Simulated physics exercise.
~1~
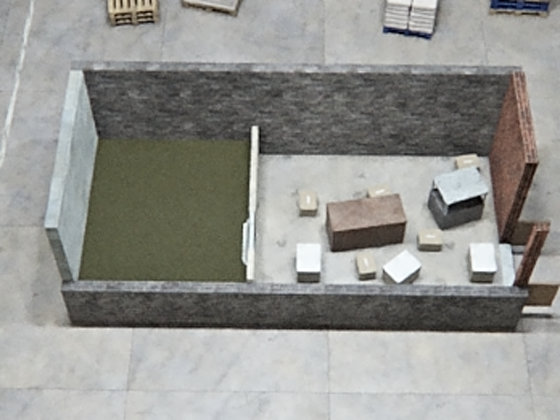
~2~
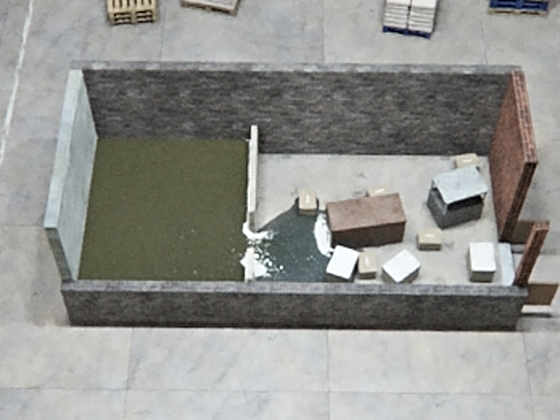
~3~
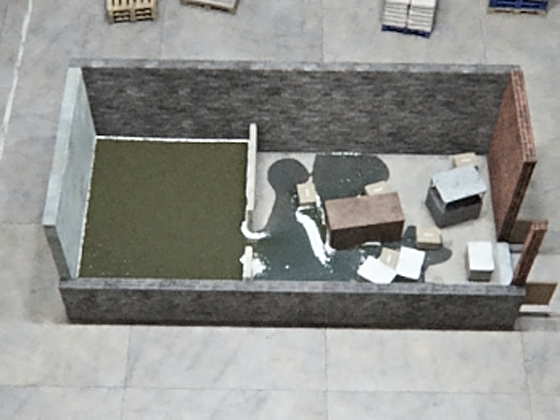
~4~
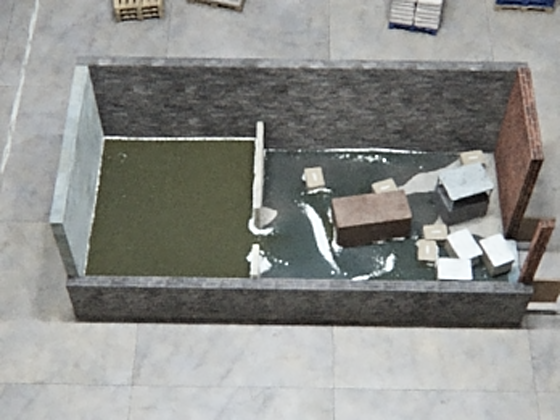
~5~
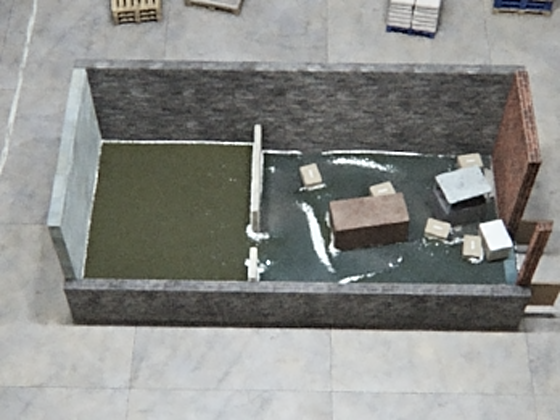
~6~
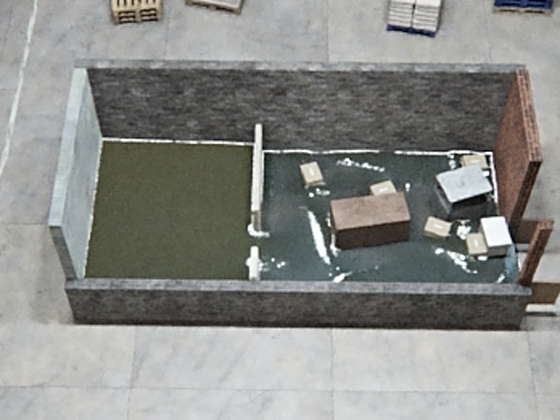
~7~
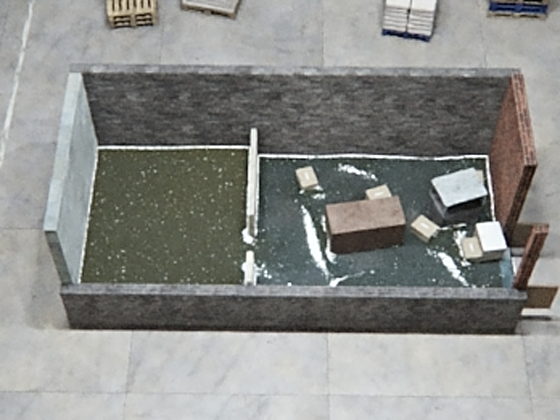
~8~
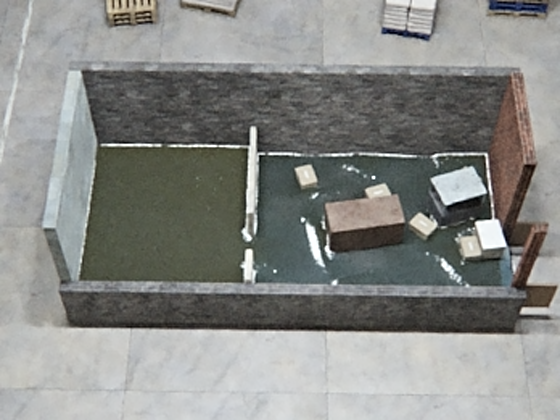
Murky green water fills the left room of a roofless, grey-walled enclosure, seen from high above on a concrete floor. The right room is dry and holds a large brown block, a grey box, and several white and tan boxes, with a reddish wall at the far right. Water bursts through the opening in the dividing wall and spreads rightward, streaked with white foam. It pushes the white boxes toward the right corner, and some disappear from view. Finally, dark water covers both rooms, while the brown block remains near the middle and a few boxes sit around it.
